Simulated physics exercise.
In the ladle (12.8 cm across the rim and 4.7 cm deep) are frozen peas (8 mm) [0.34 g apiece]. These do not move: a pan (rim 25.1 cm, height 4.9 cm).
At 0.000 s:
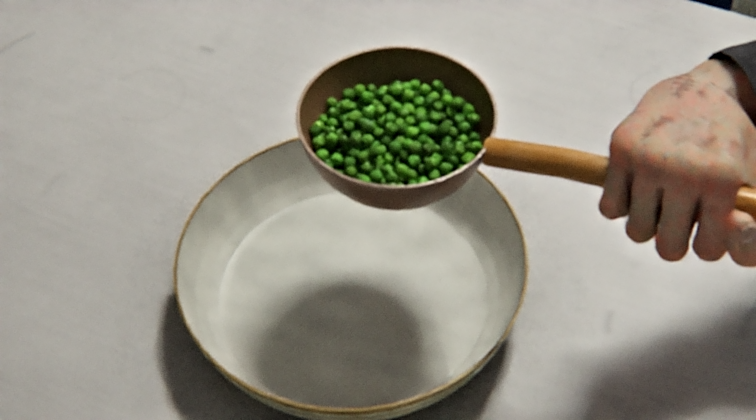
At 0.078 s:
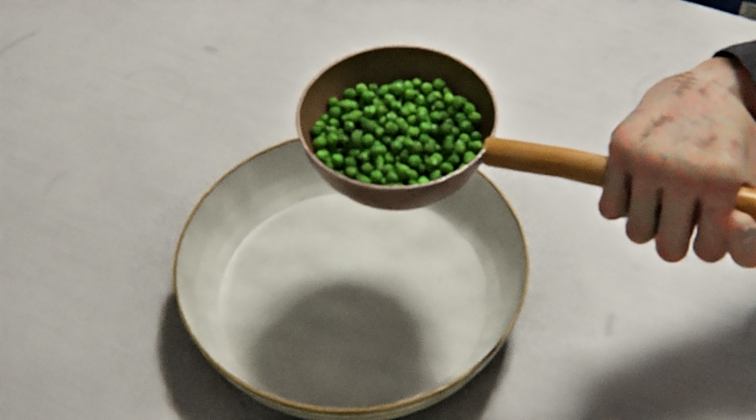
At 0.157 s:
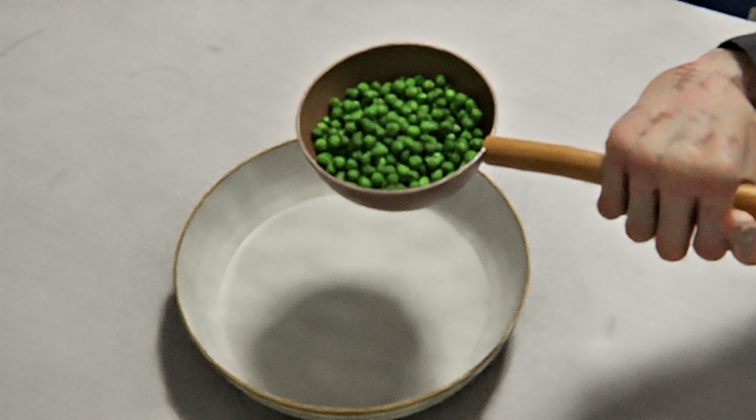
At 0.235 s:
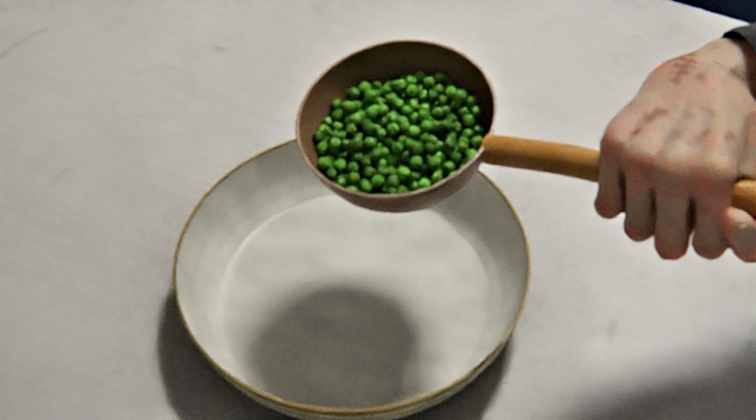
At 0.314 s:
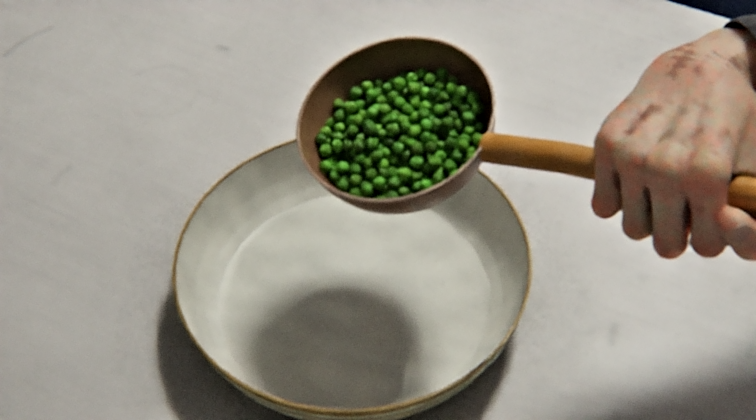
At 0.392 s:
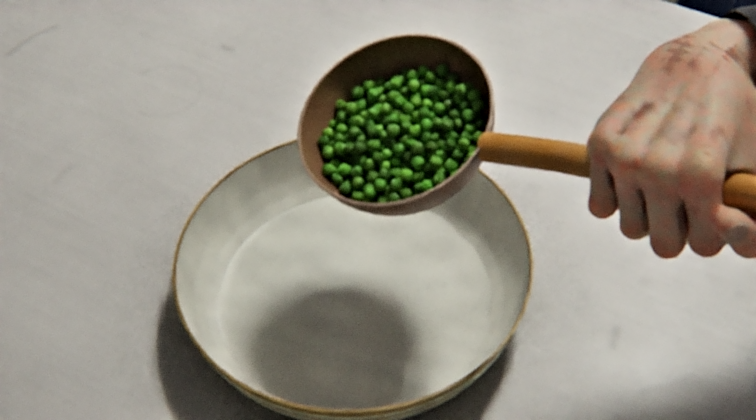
A hand slowly tilts a ladle of green peas toward the front left above an empty pan.
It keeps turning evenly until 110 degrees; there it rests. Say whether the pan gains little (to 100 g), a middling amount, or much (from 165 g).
Load: Medium.
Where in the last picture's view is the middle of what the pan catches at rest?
Around (336, 302).
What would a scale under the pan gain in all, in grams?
Some 130 g.
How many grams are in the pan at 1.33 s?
Roughly 10 g.
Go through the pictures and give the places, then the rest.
In the first frame, ladle at (397, 194); tilt 0 degrees; top of the load at (371, 90); pan at (351, 254).
In the second frame, ladle at (399, 195); tilt 2 degrees; top of the load at (426, 89).
In the third frame, ladle at (407, 197); tilt 6 degrees; low side front left; top of the load at (428, 86).
In the fourth frame, ladle at (415, 199); tilt 11 degrees; low side front left; top of the load at (429, 82).
In the fifth frame, ladle at (425, 198); tilt 15 degrees; low side front left; top of the load at (431, 79).
In the sixth frame, ladle at (435, 196); tilt 20 degrees; low side front left; top of the load at (431, 77); pan at (353, 255). It turns about 60 degrees a second.
Then, at 0.90 s, tilt 51 degrees; 0 g in the pan, ladle holds 100 %.
After 1.33 s, tilt 76 degrees; 8 g in the pan, ladle holds 90 %.
After 1.72 s, tilt 100 degrees; 105 g in the pan, ladle holds 20 %.
Then, at 2.10 s, tilt 110 degrees; 132 g in the pan, ladle holds 0 %.
By 2.4 s all is still; 132 g in the pan, ladle holds 0 %.
